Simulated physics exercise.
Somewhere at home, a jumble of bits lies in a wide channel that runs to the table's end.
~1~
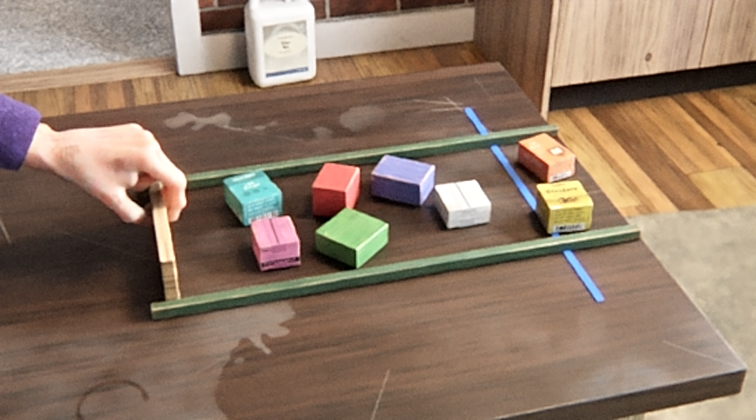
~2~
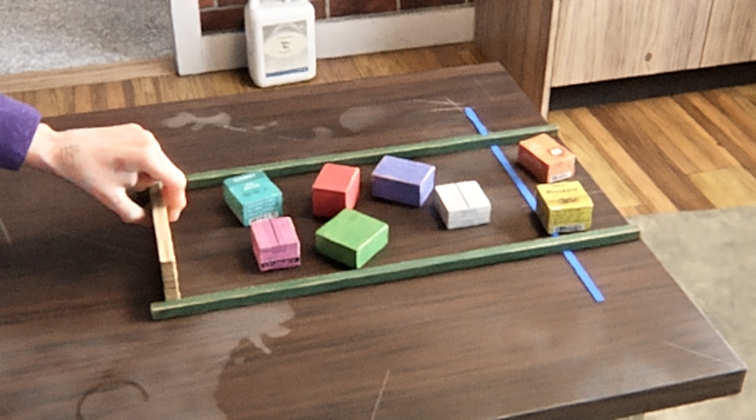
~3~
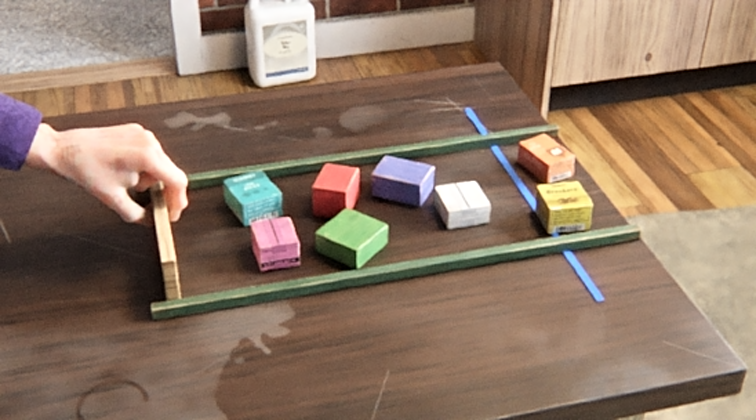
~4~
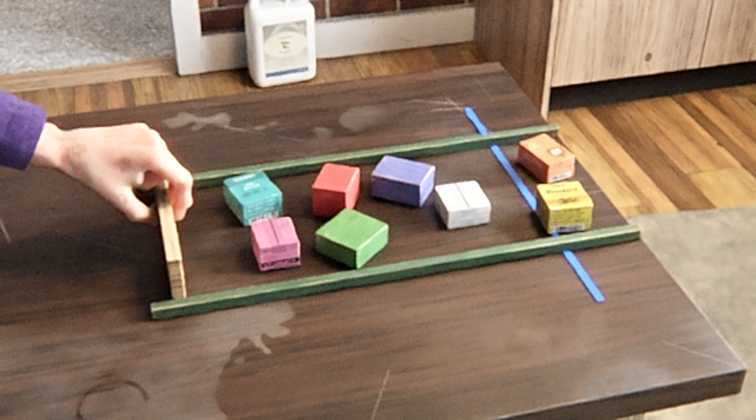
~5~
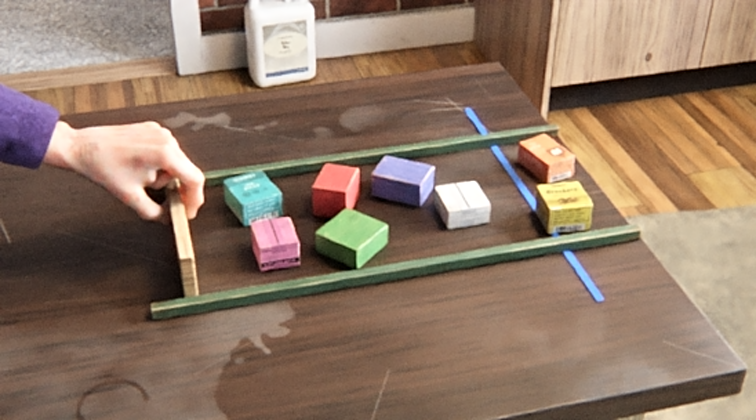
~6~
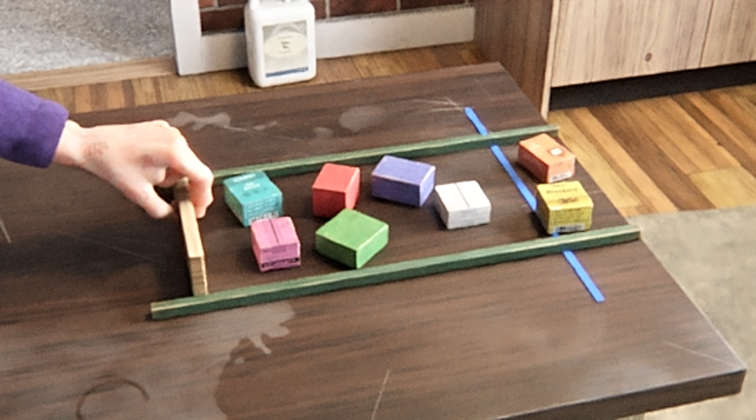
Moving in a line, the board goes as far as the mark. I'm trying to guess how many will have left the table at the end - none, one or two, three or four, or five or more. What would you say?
I would say three or four.
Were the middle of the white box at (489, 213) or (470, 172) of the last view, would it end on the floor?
First place, it is gone; second place, it is gone.
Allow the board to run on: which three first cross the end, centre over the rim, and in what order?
First the orange box, next the yellow box, last the blue block.
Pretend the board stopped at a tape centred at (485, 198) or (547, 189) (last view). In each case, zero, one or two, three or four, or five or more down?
The falls would be 1 or 2; five or more.
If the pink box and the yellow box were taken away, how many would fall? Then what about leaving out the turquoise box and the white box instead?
Taking the two tries in turn, it comes to 2 and 2.
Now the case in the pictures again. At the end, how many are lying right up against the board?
The count in contact is 2.
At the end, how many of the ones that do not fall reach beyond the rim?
That'd be 2.
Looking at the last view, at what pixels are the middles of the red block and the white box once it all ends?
Going in order, first (560, 146) and next (587, 183).
Early on, none off yet; orange box at rest near (546, 159); yellow box at rest near (563, 208); white box travelled a little near (477, 207).
Finally, the number that fall off is three or four; lost, blue block, yellow box and orange box.
